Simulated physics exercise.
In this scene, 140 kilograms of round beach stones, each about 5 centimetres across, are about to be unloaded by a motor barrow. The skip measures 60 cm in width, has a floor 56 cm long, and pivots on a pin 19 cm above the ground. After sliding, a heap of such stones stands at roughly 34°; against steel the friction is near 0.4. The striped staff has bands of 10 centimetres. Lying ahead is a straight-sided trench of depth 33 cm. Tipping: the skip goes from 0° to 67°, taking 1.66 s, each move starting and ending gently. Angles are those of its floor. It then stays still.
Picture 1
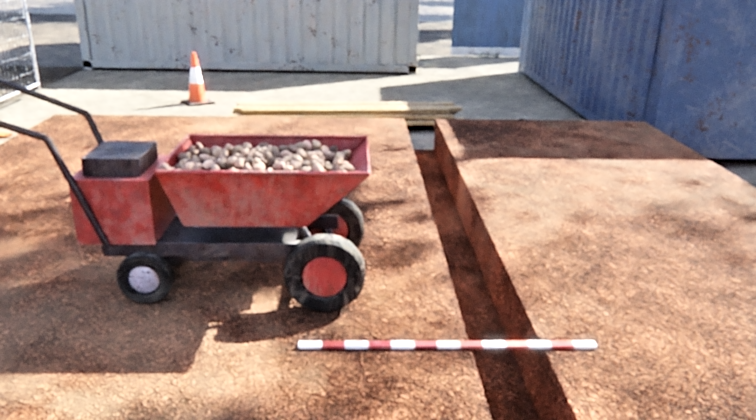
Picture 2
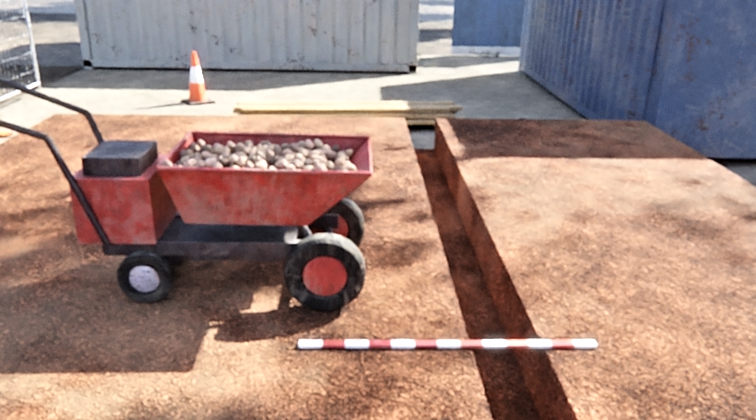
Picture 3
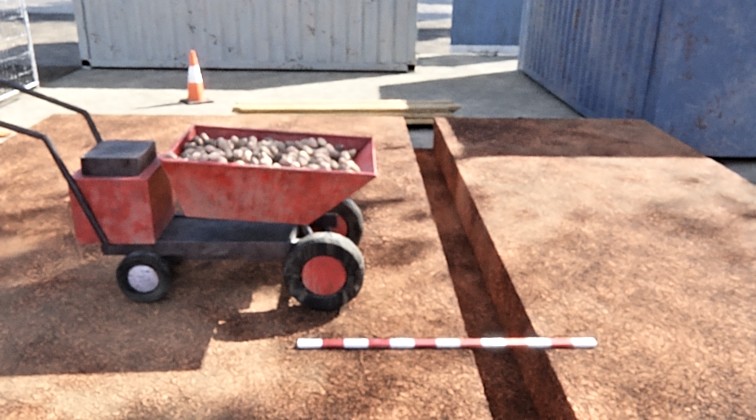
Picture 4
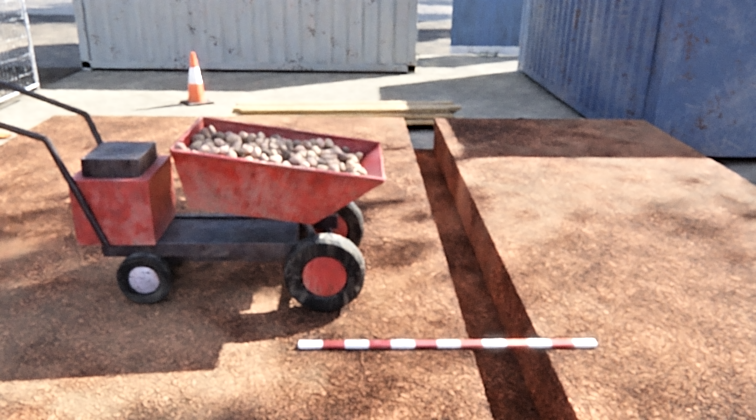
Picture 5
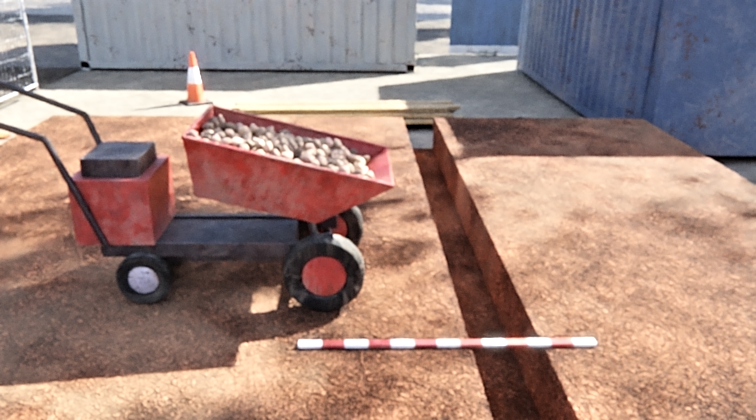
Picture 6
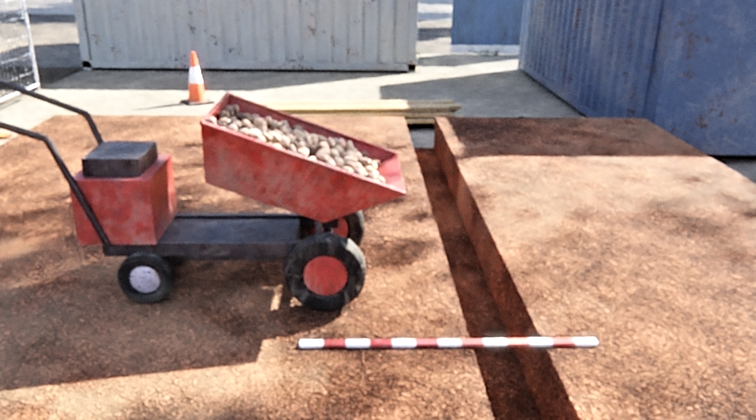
A red skip heaped with pale rounded stones, mounted on a small motor barrow with black handles and wheels, stands at left in a sunlit yard seen from slightly above and side-on. Ahead of it a narrow trench cuts the reddish-brown ground beside a red-and-white staff, with an orange cone and grey and blue containers behind. The skip tilts gradually, its rear rising and its lip dipping rightward, while the barrow and camera stay still.
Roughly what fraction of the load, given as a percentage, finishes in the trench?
Some 99 per cent of the stones.
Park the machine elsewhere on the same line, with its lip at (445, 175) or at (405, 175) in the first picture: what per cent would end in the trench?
It'd be around 20 per cent and after that around 70 per cent.
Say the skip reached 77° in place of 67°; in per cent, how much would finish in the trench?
Then close to 95 per cent.
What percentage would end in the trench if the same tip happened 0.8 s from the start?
It would come to roughly 90 per cent.
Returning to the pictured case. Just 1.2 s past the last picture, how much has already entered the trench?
Some 65 per cent.
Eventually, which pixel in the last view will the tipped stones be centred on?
(481, 319).
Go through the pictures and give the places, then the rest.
The skip is at 0°, its lip at (370, 174); the top of the load is at (261, 151), in the first picture.
Lip at (372, 174), floor tilted 1°, highest stones at (252, 149), in the second picture.
The skip is at 4°, its lip at (376, 176); the top of the load is at (230, 143), in the third picture.
Lip at (385, 181), floor tilted 8°, highest stones at (221, 137), in the fourth picture.
The skip is at 14°, its lip at (394, 186); the top of the load is at (221, 126), in the fifth picture.
The skip is at 20°, its lip at (405, 194); the top of the load is at (237, 115), in the sixth picture.
Then, 0.6 s after the last picture the floor is at 56°, 97 % in the skip, 2 % short of the trench; the foremost stones are at (459, 242).
Then, 1.2 s after the last picture the floor is at 67°, 29 % in the skip, 3 % short of the trench, 67 % in the trench, 1 % past the trench; the foremost stones are at (526, 271).
Then, 1.5 s after the last picture the floor is at 67°, 7 % in the skip, 3 % short of the trench, 90 % in the trench, 1 % past the trench; the foremost stones are at (568, 276).
Then, 3.5 s after the last picture the floor is at 67°, 0 % in the skip, 99 % in the trench, 1 % past the trench; the foremost stones are at (576, 275).
